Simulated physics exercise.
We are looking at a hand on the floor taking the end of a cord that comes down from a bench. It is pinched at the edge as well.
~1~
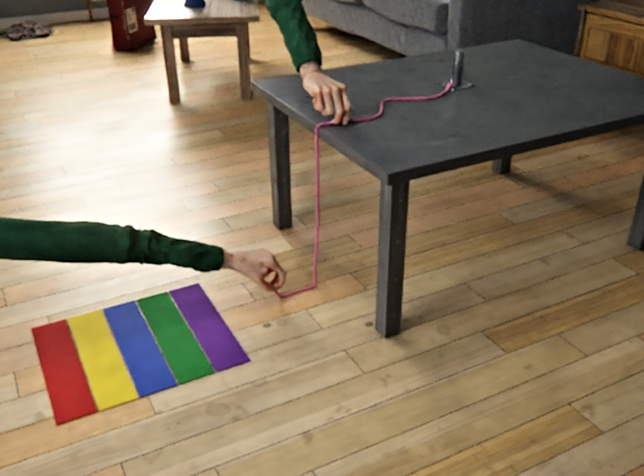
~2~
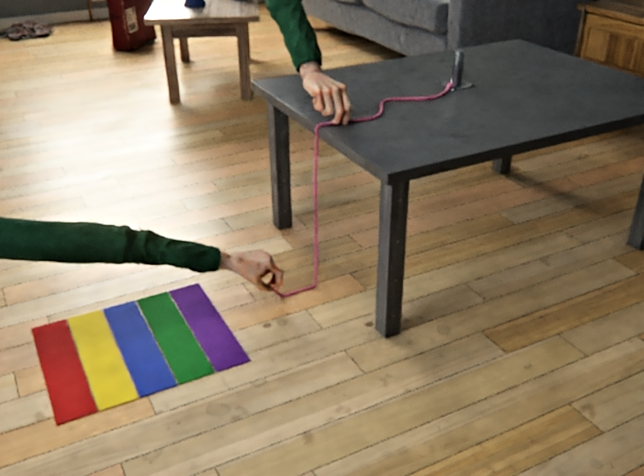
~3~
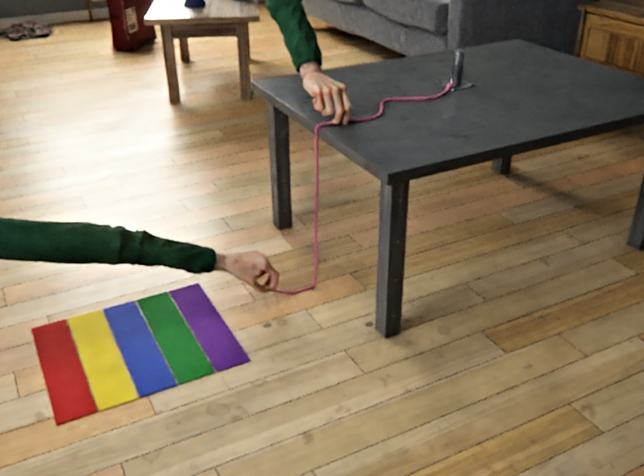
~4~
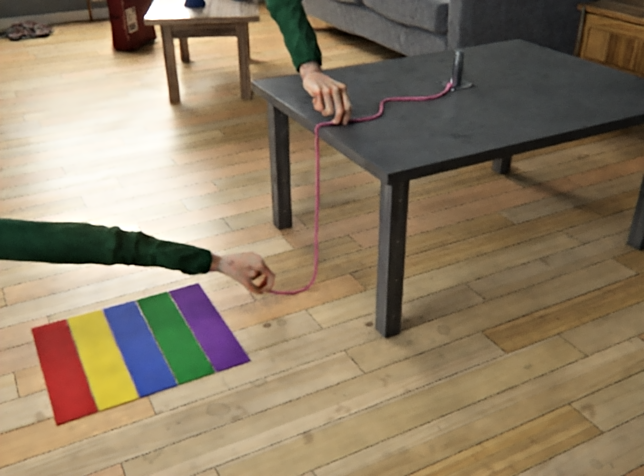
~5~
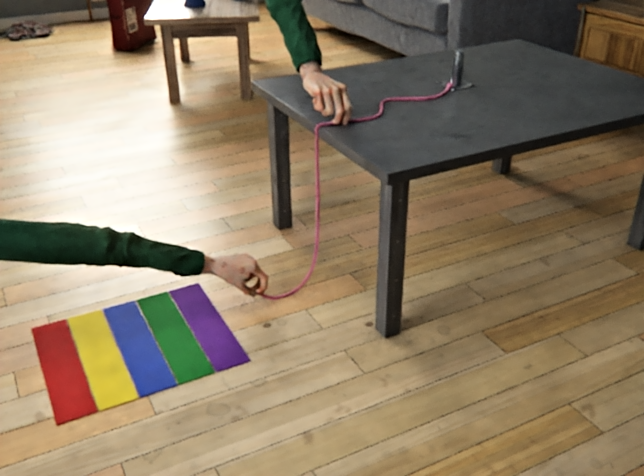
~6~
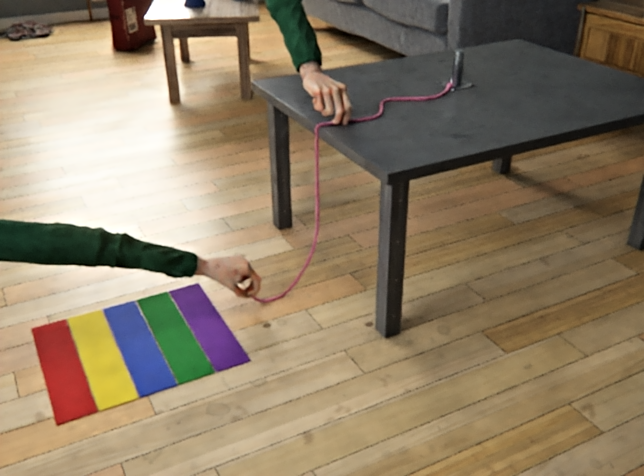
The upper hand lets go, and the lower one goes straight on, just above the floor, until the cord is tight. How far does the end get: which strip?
It gets as far as the blue strip.
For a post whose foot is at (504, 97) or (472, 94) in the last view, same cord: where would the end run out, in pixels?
Near (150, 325) and (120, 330).
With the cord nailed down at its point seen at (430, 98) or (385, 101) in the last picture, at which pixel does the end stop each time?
In that order: (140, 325) and (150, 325).
Soon after, end near (204, 308); over purple.
Then, end near (159, 321); over green.
At full stretch, end near (132, 328); over blue. The blue one.
